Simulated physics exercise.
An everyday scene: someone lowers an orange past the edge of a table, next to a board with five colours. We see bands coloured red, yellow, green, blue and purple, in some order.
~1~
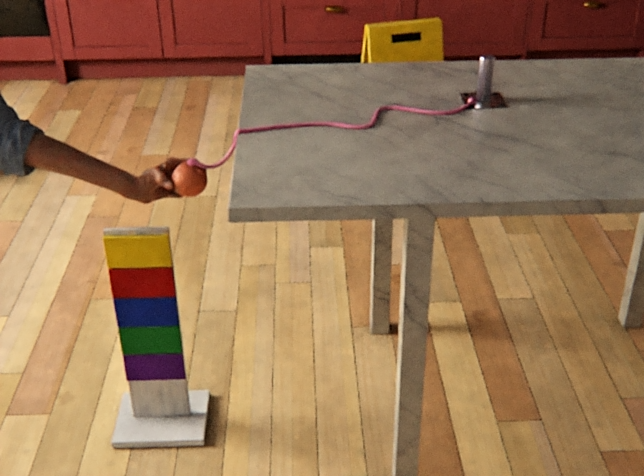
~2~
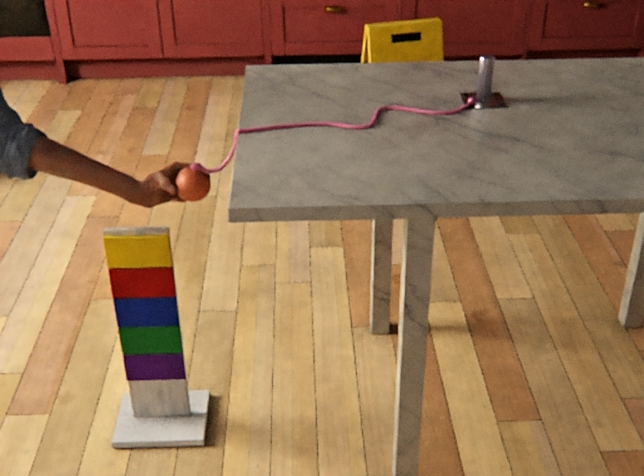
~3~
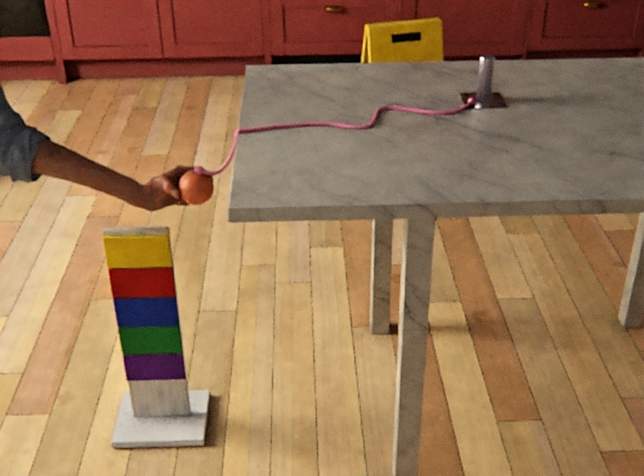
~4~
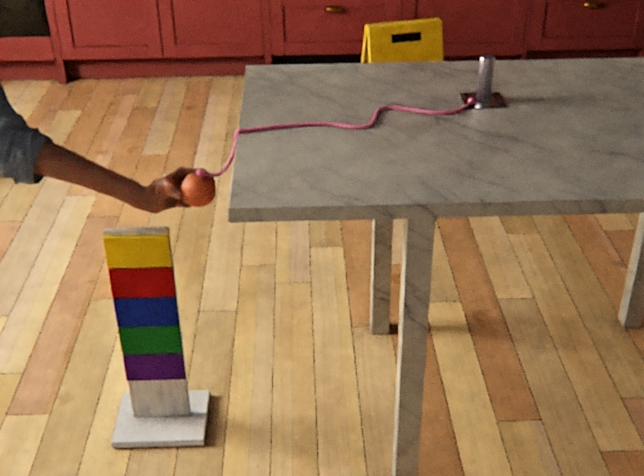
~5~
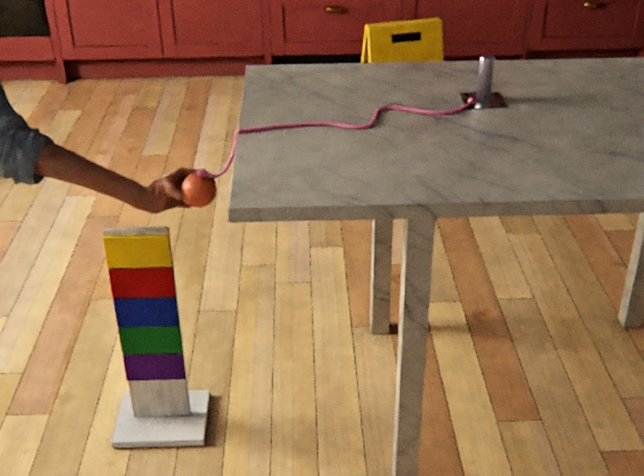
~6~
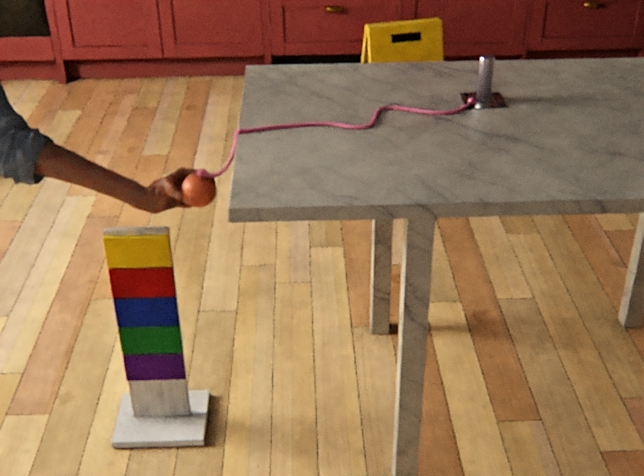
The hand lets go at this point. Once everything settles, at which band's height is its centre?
Its centre settles level with the yellow band.
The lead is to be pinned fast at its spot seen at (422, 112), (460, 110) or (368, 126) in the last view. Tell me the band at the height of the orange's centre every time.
Going through them one at a time, the answers are yellow; yellow; higher than all five.
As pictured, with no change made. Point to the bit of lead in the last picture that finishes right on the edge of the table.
Answer: The point at (282, 127).
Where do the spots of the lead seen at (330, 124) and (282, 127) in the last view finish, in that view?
Result - first point (285, 122), second point (239, 131).
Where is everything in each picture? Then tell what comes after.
In the first picture, orange (190, 180); yellow (138, 253); red (142, 284); blue (146, 313); green (150, 341); purple (154, 368).
In the second picture, orange (193, 184); lead through (457, 111) (396, 108) (370, 125) (306, 125) (241, 133).
In the third picture, orange (196, 188).
In the fourth picture, orange (198, 190); lead through (457, 111) (396, 108) (370, 125) (306, 125) (241, 133).
In the fifth picture, orange (199, 190).
In the sixth picture, orange (199, 190); lead through (457, 111) (396, 108) (370, 125) (306, 125) (241, 133).
A little later, orange near (241, 247); level with yellow.
When it is over, orange near (245, 247); level with yellow. Its middle rests at the yellow band.
